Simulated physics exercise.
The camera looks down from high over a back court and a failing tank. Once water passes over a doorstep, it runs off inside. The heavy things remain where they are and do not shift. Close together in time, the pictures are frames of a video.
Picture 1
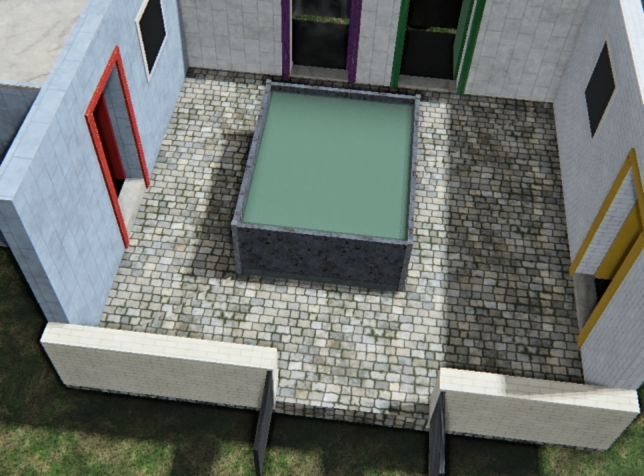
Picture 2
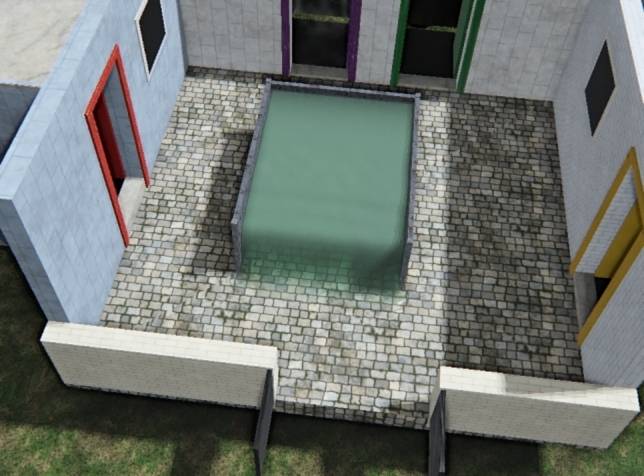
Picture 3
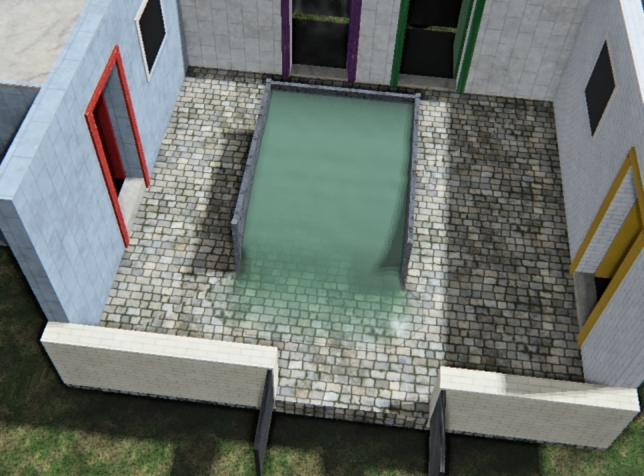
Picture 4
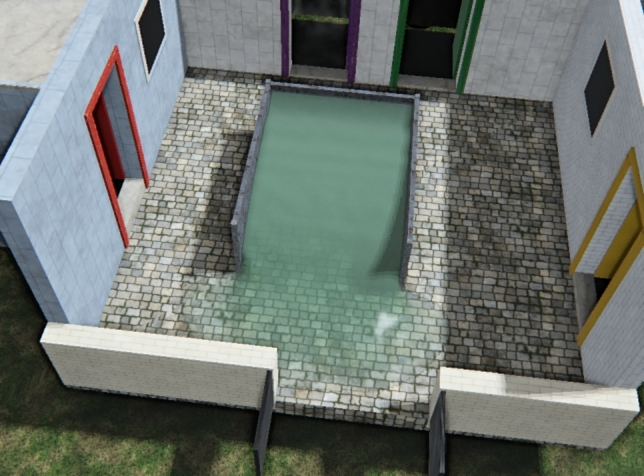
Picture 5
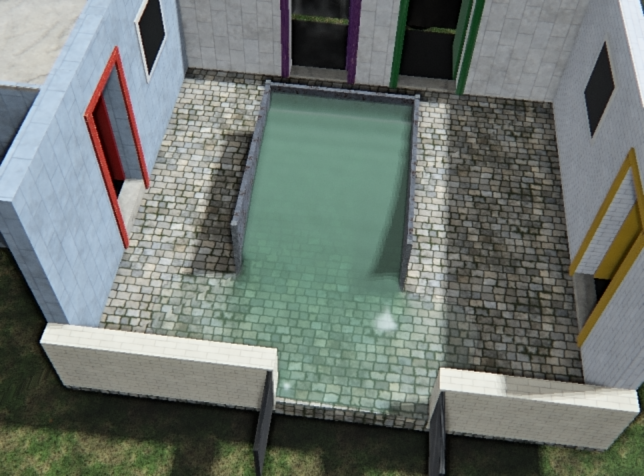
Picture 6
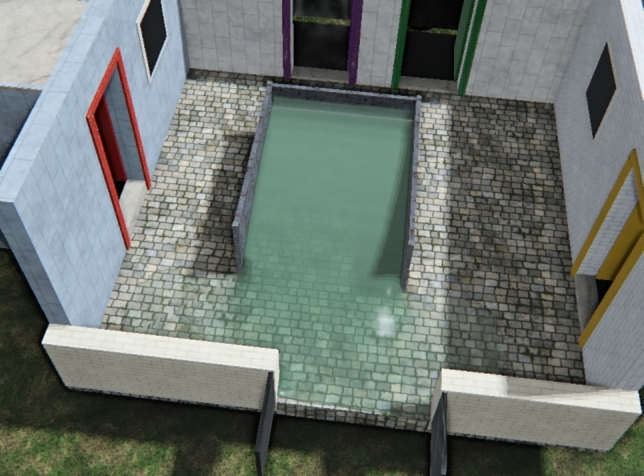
A raised rectangular tank of murky green water stands in a cobbled back court, seen from high above by a still camera. A red doorway is in the bluish left wall, purple and green ones at the back, a yellow one on the right, and low pale walls flank a front gap. The tank's near side disappears, and water pours forward, spreading thinly across the cobbles toward the gap and out leftward.
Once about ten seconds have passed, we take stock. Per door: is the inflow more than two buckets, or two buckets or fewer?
Outcome: The green door is not overrun past two buckets. The red door is not overrun past two buckets. The purple door is overrun past two buckets. The yellow door is not overrun past two buckets.
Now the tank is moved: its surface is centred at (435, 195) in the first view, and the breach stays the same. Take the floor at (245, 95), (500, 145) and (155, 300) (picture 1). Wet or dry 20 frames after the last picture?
In order: Untouched, submerged, submerged.
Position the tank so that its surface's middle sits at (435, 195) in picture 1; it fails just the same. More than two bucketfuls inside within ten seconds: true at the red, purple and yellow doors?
I'd expect that the red one doesn't reach the threshold, the purple one doesn't reach the threshold and the yellow one surpasses the threshold.
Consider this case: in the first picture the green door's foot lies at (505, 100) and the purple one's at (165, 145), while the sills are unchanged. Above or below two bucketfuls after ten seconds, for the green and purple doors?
Short version: The green door tops the limit and the purple door tops the limit.
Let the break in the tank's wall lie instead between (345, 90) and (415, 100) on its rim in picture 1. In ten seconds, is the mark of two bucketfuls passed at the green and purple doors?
Well, green is swamped, while purple is swamped.
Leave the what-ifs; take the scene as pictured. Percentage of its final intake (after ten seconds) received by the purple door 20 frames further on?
Estimate: Roughly 0 %.
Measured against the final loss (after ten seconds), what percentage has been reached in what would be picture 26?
About 75 per cent.
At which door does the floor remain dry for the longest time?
Last comes the green door.
A moment on, water covers 25 % of the floor; the green door not reached, the red door not reached, the purple door not reached, the yellow door not reached.
Next, water covers 40 % of the floor; the green door not reached, the red door wet at the sill, nothing in, the purple door not reached, the yellow door wet at the sill, nothing in.
Then, water covers 70 % of the floor; the green door not reached, the red door wet at the sill, nothing in, the purple door under two buckets in, the yellow door wet at the sill, nothing in.
Later, water covers 95 % of the floor; the green door wet at the sill, nothing in, the red door wet at the sill, nothing in, the purple door over two buckets in, the yellow door wet at the sill, nothing in.
In the end, water covers 100 % of the floor; the green door wet at the sill, nothing in, the red door wet at the sill, nothing in, the purple door over two buckets in, the yellow door wet at the sill, nothing in.
